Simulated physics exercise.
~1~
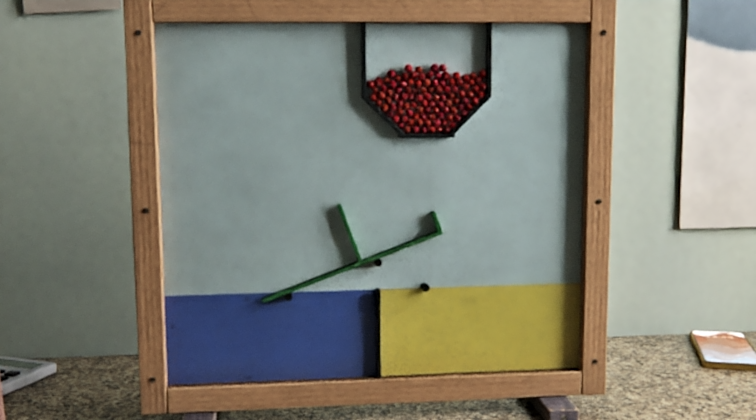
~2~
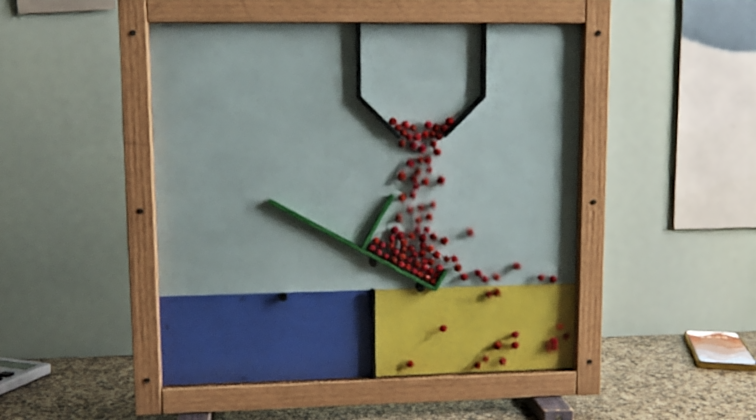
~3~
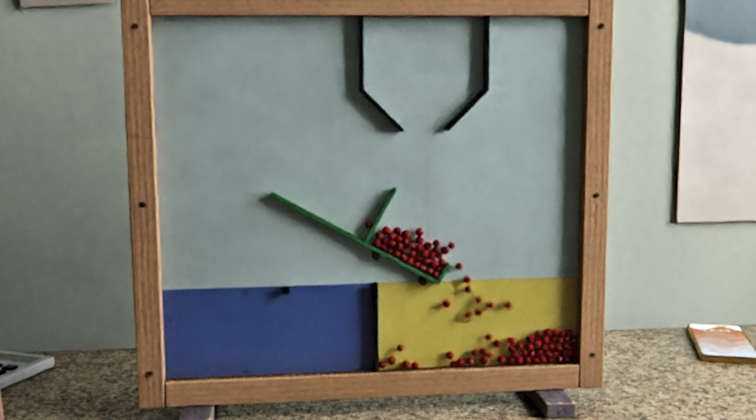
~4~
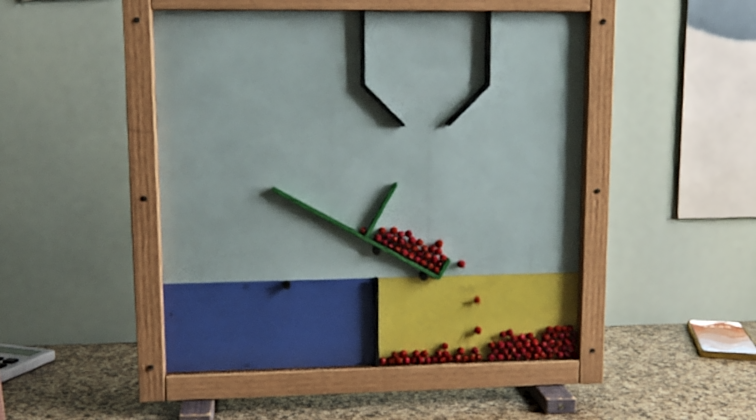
A wooden case holds red beads that drop, tip the green tray right, and mostly fill the yellow bin.
